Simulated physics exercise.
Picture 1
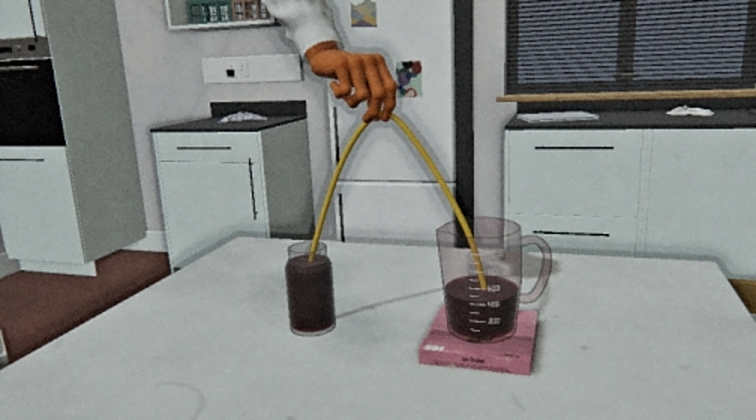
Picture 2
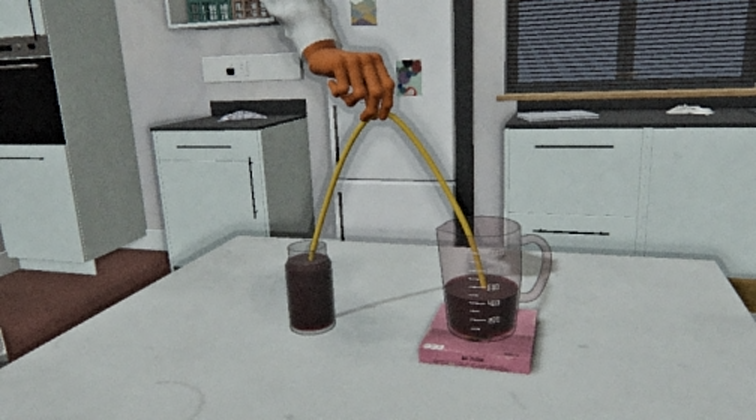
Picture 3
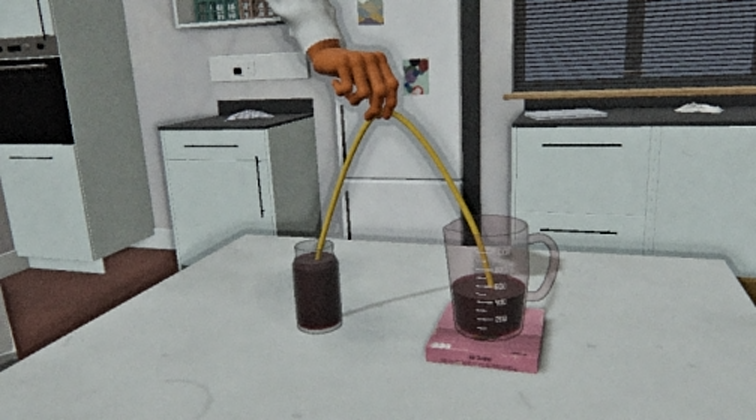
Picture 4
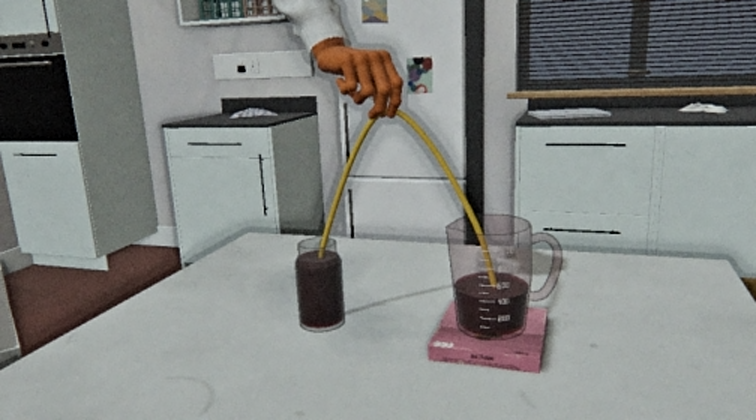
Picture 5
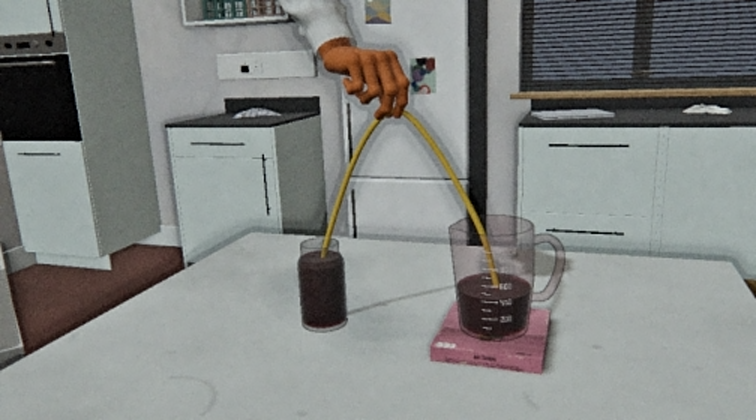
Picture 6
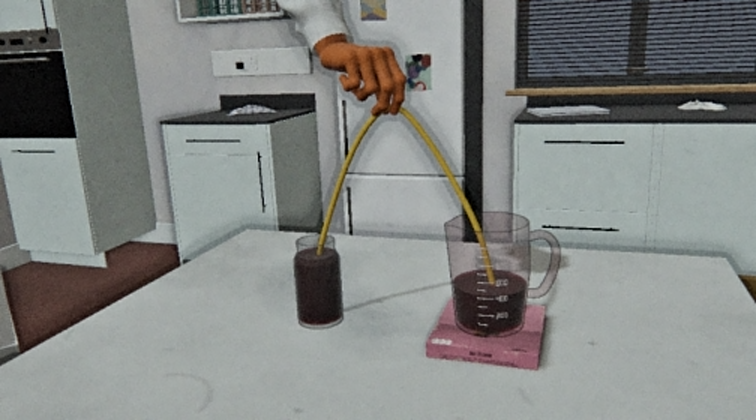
A hand keeps pinching a yellow hose between two dark-filled containers, with almost no movement.
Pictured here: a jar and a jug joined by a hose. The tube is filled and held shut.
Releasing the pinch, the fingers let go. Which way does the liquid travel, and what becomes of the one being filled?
Grape juice goes: To the right; receiving: Holds it all.
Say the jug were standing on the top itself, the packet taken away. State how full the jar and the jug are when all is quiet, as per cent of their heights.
Taking them in the order asked, 55 and 45 percent.
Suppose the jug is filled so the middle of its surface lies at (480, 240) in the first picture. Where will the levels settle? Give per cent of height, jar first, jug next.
Roughly 100 % and 70 %.
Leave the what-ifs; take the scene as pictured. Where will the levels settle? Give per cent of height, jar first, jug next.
Final levels: First 70 %, second 45 %.
Next, the jar is about three quarters full; the jug is about a third full.
After that, the jar is about two thirds full; the jug is about half full.
Finally, the jar is about two thirds full; the jug is about half full; the two surfaces are level.
